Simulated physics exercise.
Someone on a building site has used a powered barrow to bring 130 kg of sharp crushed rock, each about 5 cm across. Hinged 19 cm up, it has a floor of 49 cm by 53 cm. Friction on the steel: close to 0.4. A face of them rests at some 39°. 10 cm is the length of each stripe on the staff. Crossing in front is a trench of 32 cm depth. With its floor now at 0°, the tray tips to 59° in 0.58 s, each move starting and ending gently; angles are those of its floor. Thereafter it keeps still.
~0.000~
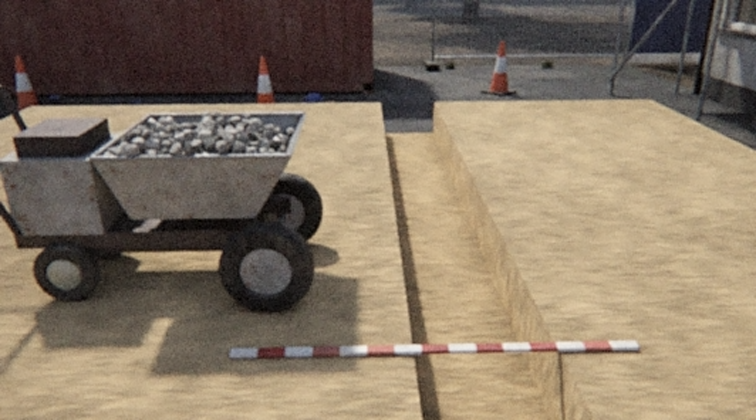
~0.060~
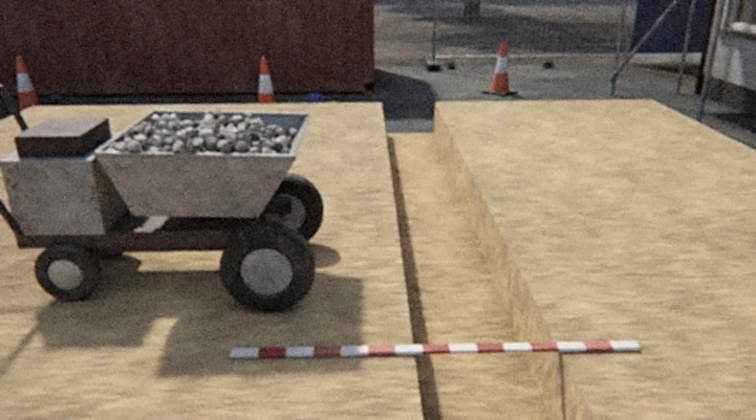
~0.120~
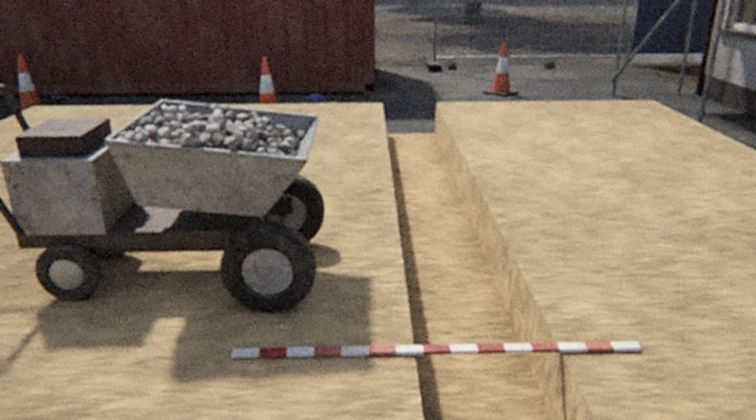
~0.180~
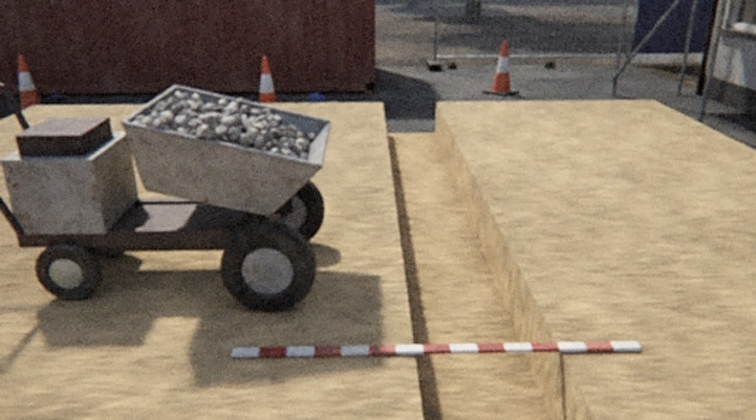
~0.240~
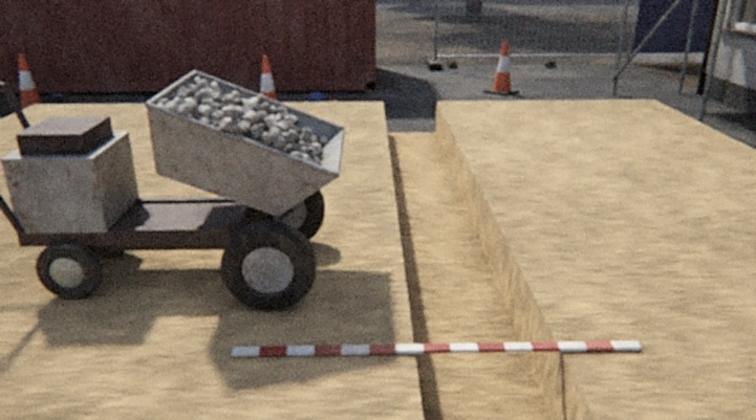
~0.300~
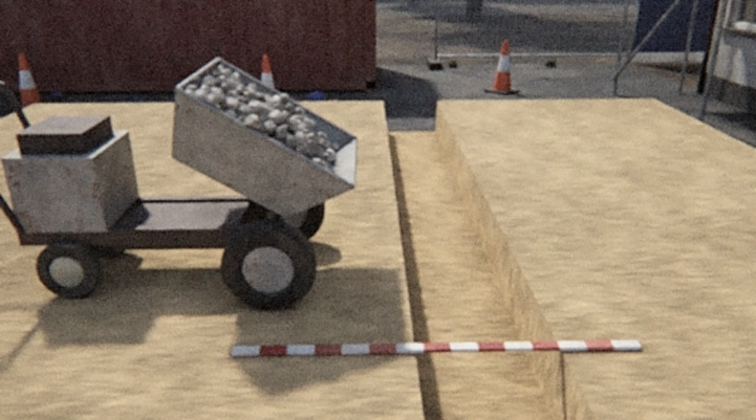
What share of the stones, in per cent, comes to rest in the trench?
About 46 per cent of the stones finish in the trench.
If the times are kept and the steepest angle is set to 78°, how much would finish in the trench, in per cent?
In that case near 100 per cent.
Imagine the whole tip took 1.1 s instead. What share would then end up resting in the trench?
Roughly 30 per cent would.
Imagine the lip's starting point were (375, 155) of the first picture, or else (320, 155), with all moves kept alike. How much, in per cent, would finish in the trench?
Close to 30 percent in the first case, 45 percent in the second.
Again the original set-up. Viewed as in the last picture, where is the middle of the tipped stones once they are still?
Roughly (475, 323), I'd say.
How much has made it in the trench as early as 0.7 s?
Around 10 per cent of it, at that instant.
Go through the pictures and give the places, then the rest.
The first frame shows lip at (290, 156), floor tilted 0°, highest stones at (203, 123).
In the second frame, the tray is at 2°, its lip at (295, 157); the top of the load is at (205, 121); the stones move at 0.4 m/s on average.
The third frame shows lip at (307, 161), floor tilted 7°, highest stones at (202, 115); the stones move at 0.8 m/s on average.
The fourth frame shows lip at (322, 167), floor tilted 14°, highest stones at (177, 102); the stones move at 1.1 m/s on average.
The fifth frame shows lip at (339, 175), floor tilted 22°, highest stones at (196, 89); the stones move at 1.3 m/s on average.
The sixth frame shows lip at (355, 187), floor tilted 31°, highest stones at (218, 77); the stones move at 1.3 m/s on average.
After 0.4 s the floor is at 49°; 100 % in the tray; the foremost stones are at (361, 185).
After 0.7 s the floor is at 59°; 86 % in the tray, 3 % short of the trench, 10 % in the trench; the foremost stones are at (453, 253).
After 1.0 s the floor is at 59°; 59 % in the tray, 2 % short of the trench, 39 % in the trench; the foremost stones are at (524, 327).
After 3.0 s the floor is at 59°; 54 % in the tray, 1 % short of the trench, 46 % in the trench; the foremost stones are at (527, 327).
